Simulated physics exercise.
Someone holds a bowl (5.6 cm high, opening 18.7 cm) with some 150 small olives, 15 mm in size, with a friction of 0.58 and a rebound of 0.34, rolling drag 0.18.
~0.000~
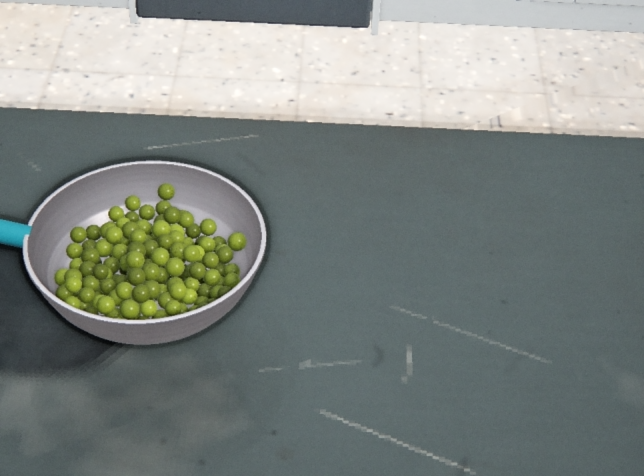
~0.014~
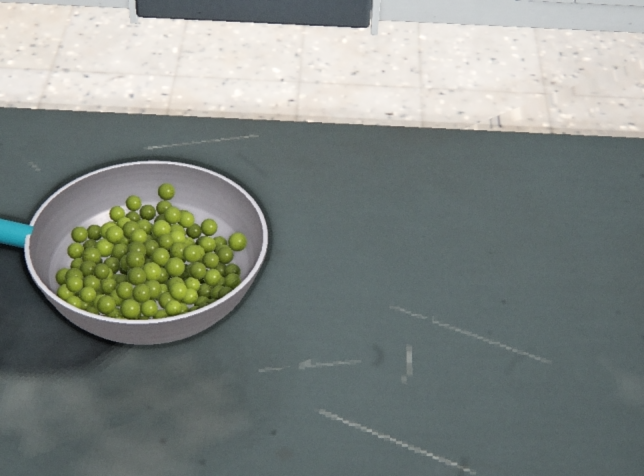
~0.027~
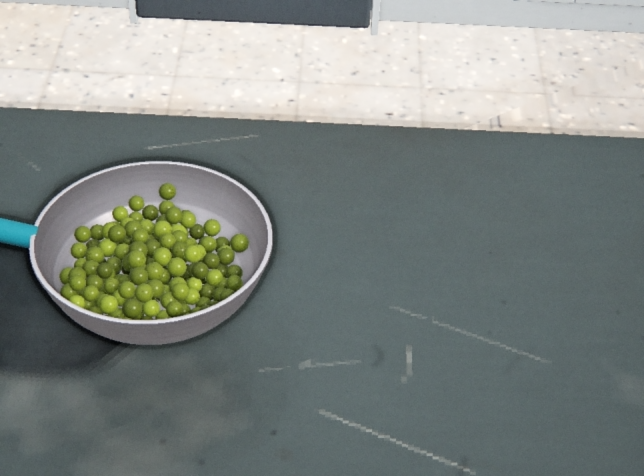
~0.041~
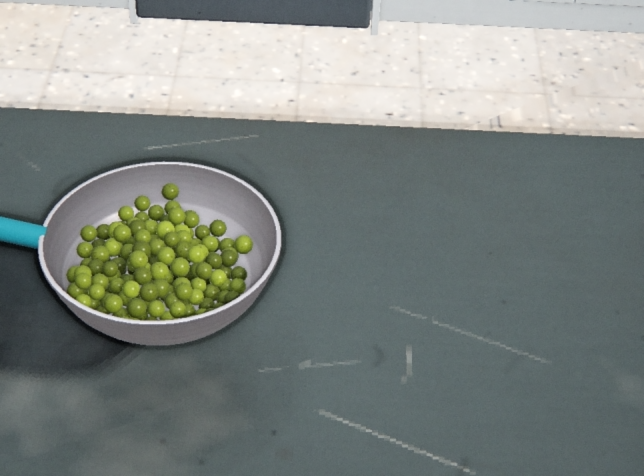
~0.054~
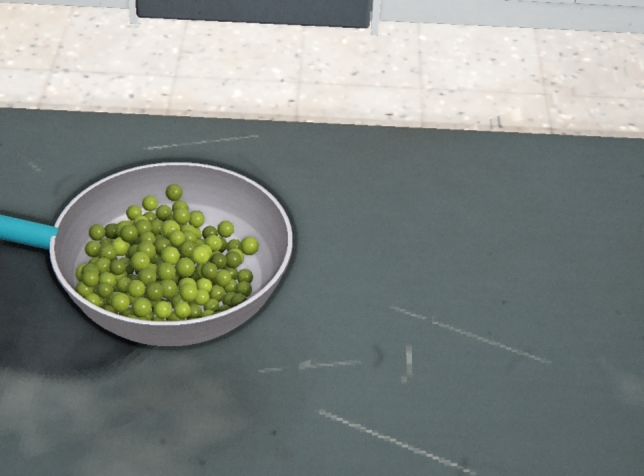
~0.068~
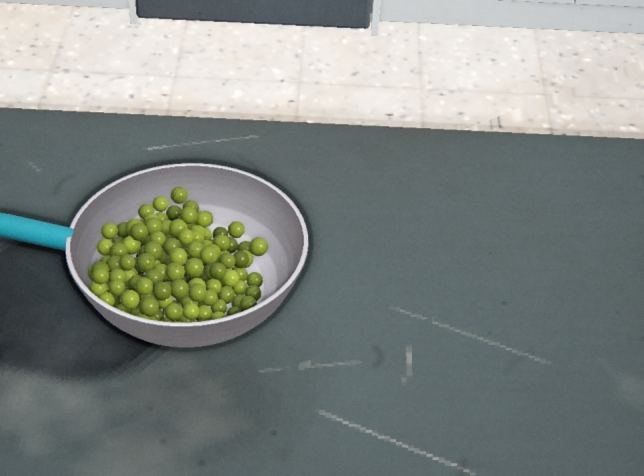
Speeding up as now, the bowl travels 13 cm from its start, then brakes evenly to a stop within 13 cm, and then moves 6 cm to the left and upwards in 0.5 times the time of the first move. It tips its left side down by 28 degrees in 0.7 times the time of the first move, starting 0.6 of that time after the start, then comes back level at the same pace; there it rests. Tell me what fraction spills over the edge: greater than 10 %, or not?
Not greater.
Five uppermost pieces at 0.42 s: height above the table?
I'd put them close to 22 centimetres up.
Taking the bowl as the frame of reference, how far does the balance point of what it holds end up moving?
Roughly 3.0 centimetres.
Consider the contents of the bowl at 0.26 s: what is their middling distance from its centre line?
Roughly 5.0 cm.
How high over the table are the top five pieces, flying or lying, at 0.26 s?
19 cm.
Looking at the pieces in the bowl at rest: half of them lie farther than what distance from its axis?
About 5.0 cm.
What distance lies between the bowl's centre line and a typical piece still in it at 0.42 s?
Distance: Near 4.5 cm.
Then, at 0.26 s, tilt 18 degrees; bowl 100 %; middle of all pieces near (488, 276).
After 0.42 s, tilt 21 degrees; bowl 100 %; middle of all pieces near (394, 243).
After 0.57 s, tilt 0 degrees; bowl 100 %; middle of all pieces near (370, 241).
After 0.72 s, tilt 0 degrees; bowl 95 %; middle of all pieces near (371, 243).
In the end, at 1.1 s, bowl 95 %, fallen left of where it stops 5 %.
